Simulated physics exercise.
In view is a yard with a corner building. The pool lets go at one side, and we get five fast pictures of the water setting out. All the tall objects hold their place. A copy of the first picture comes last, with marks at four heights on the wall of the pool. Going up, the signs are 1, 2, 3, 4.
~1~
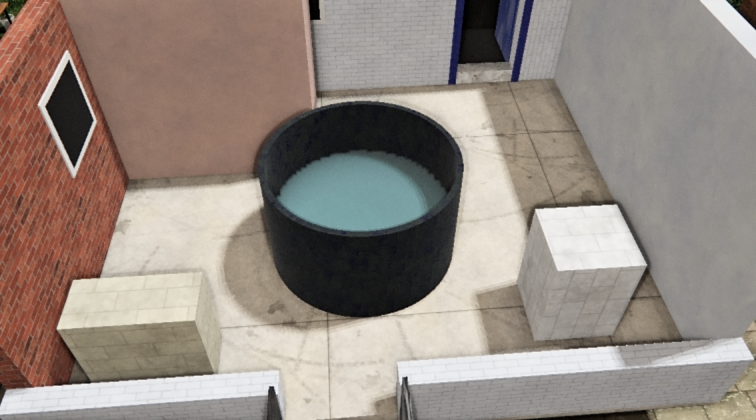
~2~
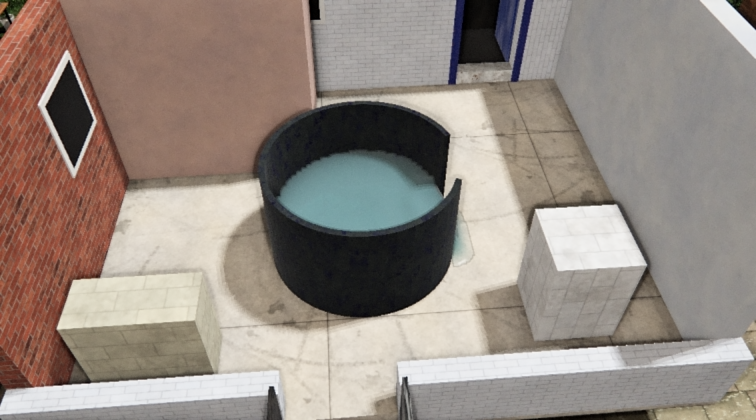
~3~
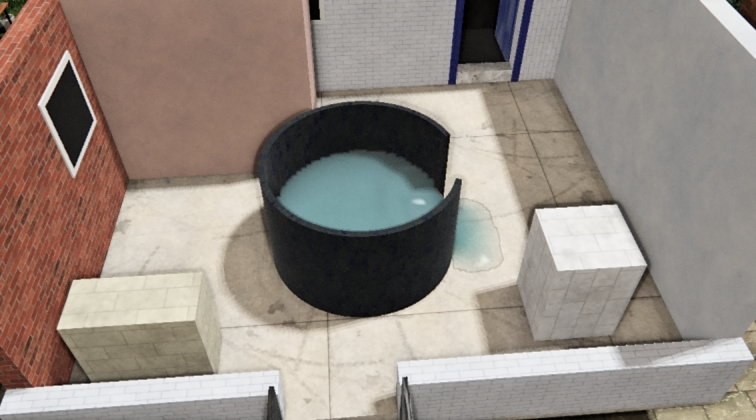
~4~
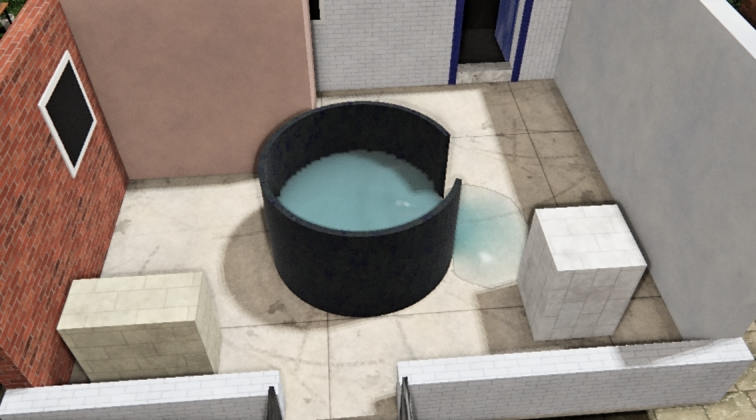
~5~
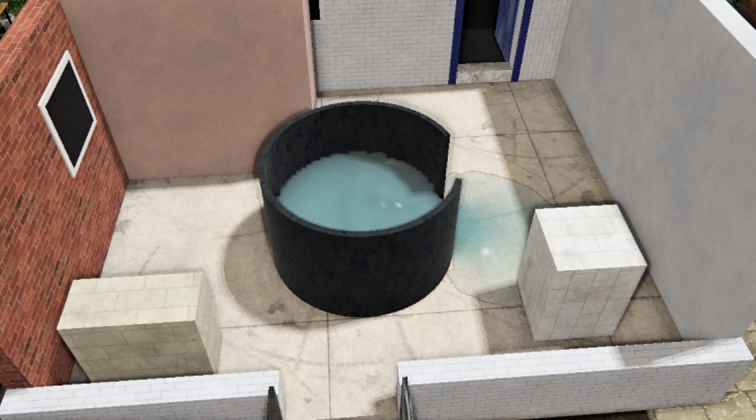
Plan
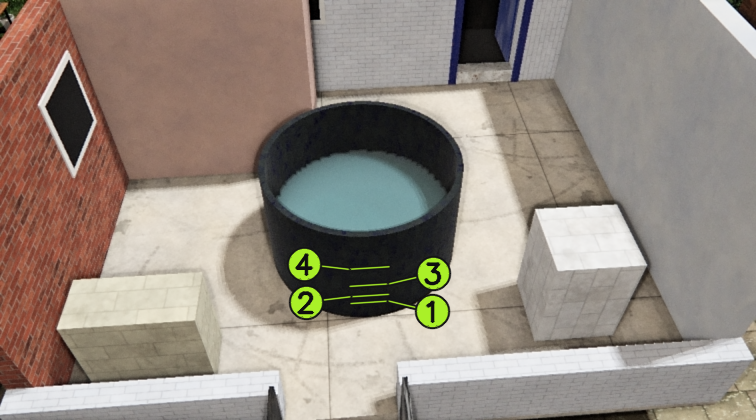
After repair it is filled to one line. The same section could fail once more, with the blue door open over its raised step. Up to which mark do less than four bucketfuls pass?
Use level 4.
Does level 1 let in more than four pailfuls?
No, that is safe.
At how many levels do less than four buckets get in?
All four.
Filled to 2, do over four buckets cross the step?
No, that is safe.
In lime, 1 at (369, 302); 2 at (369, 295); 3 at (369, 285); 4 at (369, 268); from the bottom up 1, 2, 3, 4.
If 1 is chosen, nothing gets over.
If 2 is chosen, nothing gets over.
If 3 is chosen, nothing gets over.
If 4 is chosen, a splash gets over, under a bucket.
